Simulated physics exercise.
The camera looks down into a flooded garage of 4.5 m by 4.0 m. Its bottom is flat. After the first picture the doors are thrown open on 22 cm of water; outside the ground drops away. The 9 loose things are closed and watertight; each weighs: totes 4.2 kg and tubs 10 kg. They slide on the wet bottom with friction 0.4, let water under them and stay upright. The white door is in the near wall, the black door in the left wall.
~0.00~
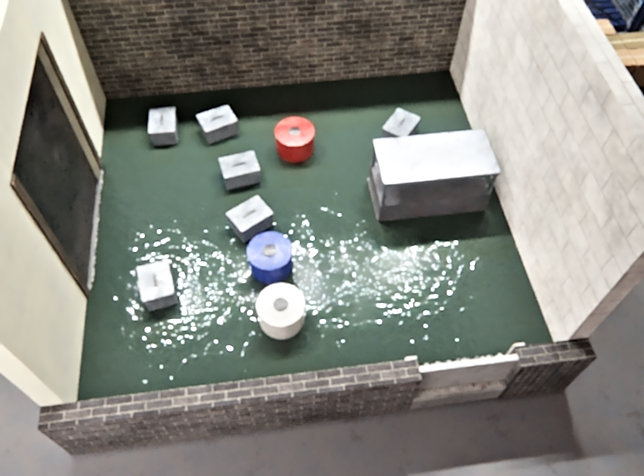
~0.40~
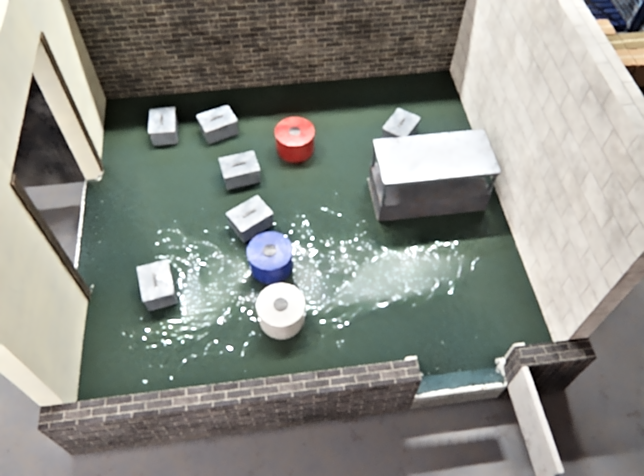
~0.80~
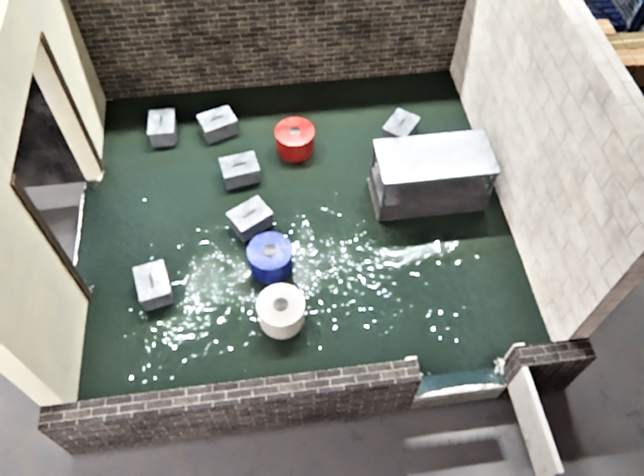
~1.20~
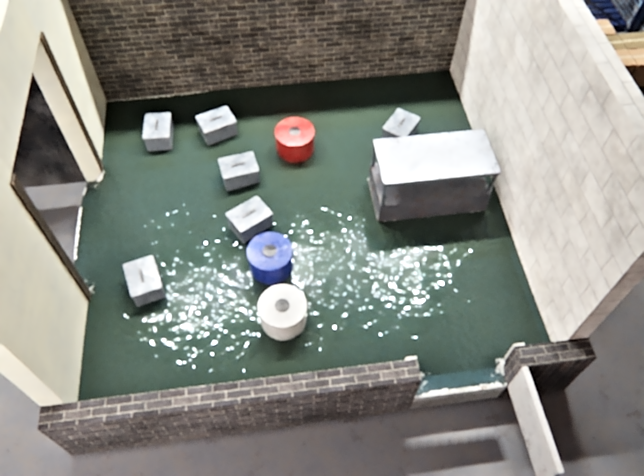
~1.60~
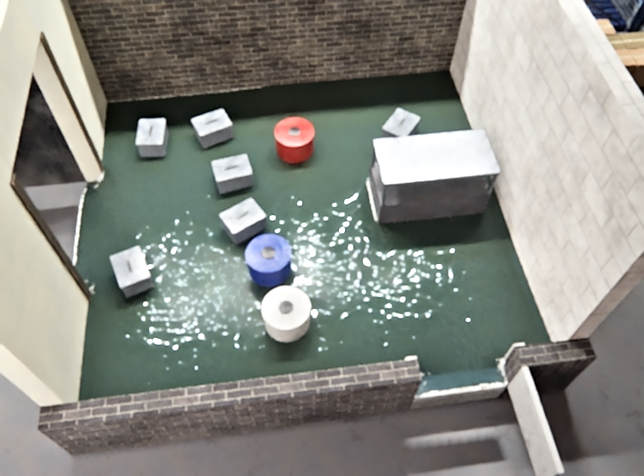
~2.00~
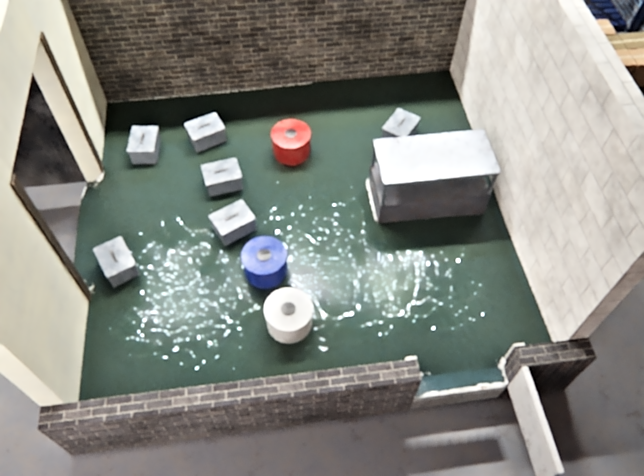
Both doors open on the flooded garage, then the totes and tubs drift slightly.
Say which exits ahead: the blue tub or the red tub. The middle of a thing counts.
The red one.
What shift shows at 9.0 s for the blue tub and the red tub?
About 60 and 150 cm.
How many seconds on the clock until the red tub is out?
At about 11.5 s.
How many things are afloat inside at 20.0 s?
I count 1.
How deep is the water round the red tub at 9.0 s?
About 10 cm.
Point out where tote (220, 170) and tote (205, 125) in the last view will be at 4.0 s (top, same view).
Near (169, 191) and (161, 143).
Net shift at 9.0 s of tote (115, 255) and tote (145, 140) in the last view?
In that order: Washed out, gone out.
After 4.0 s the blue tub is near (244, 271), 0.3 m from its start, afloat; the red tub is near (254, 156), 0.6 m from its start, afloat; 2 of 9 are out; 7 afloat.
After 9.0 s the blue tub is near (207, 273), 0.7 m from its start, afloat; the red tub is near (173, 190), 1.5 m from its start, afloat; 5 of 9 are out; 4 afloat.
After 16.0 s the blue tub has gone out (at 15.8 s); the red tub has gone out (at 11.7 s); 7 of 9 are out; 2 afloat.
After 20.0 s the blue tub has gone out (at 15.8 s); the red tub has gone out (at 11.7 s); 7 of 9 are out; 1 afloat.
